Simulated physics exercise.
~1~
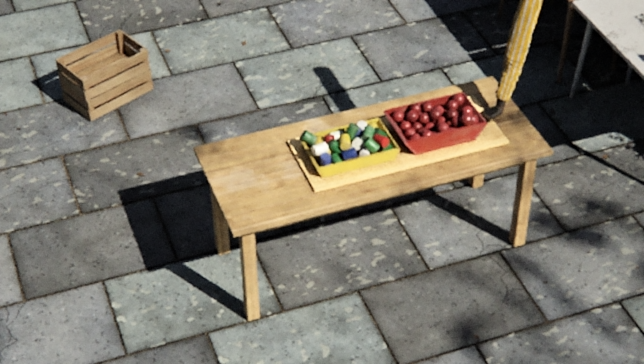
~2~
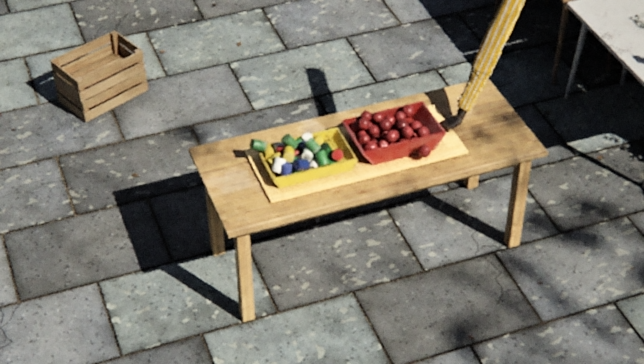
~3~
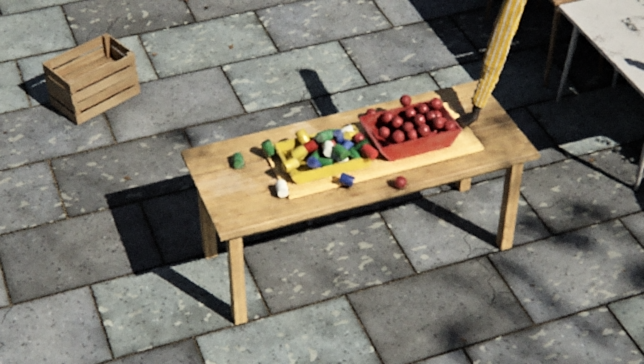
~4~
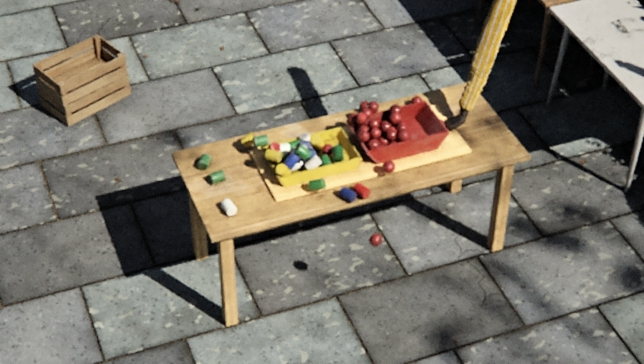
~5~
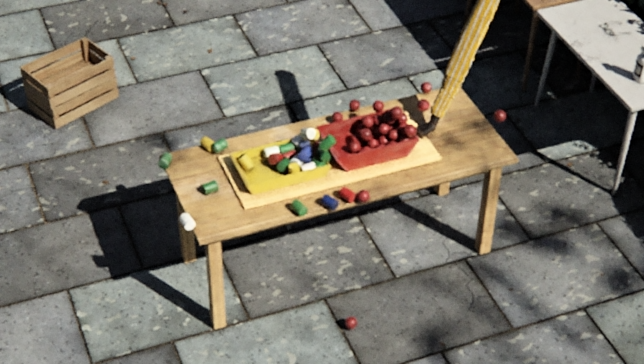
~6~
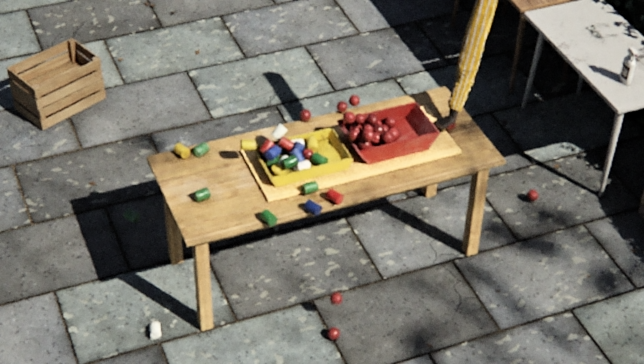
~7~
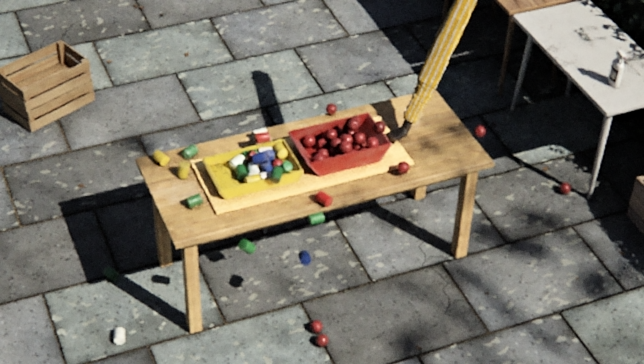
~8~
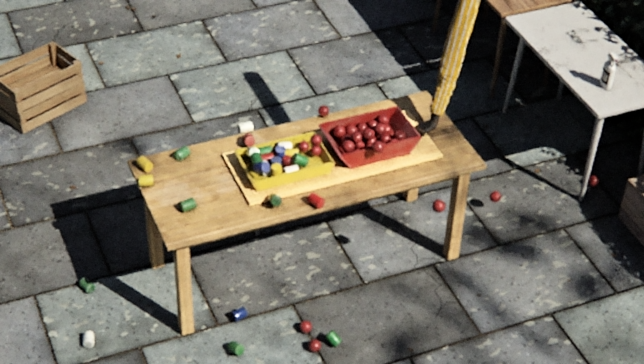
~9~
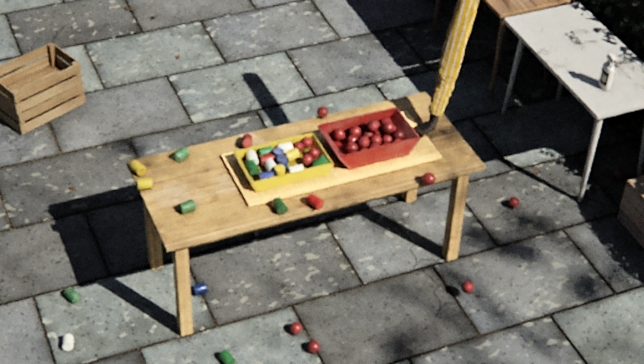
A board holding a yellow container of colourful jars and a red container of apples slid back and forth on a wooden table, spilling pieces onto the tabletop and paving, then stopped with both containers still partly full and several pieces scattered around.
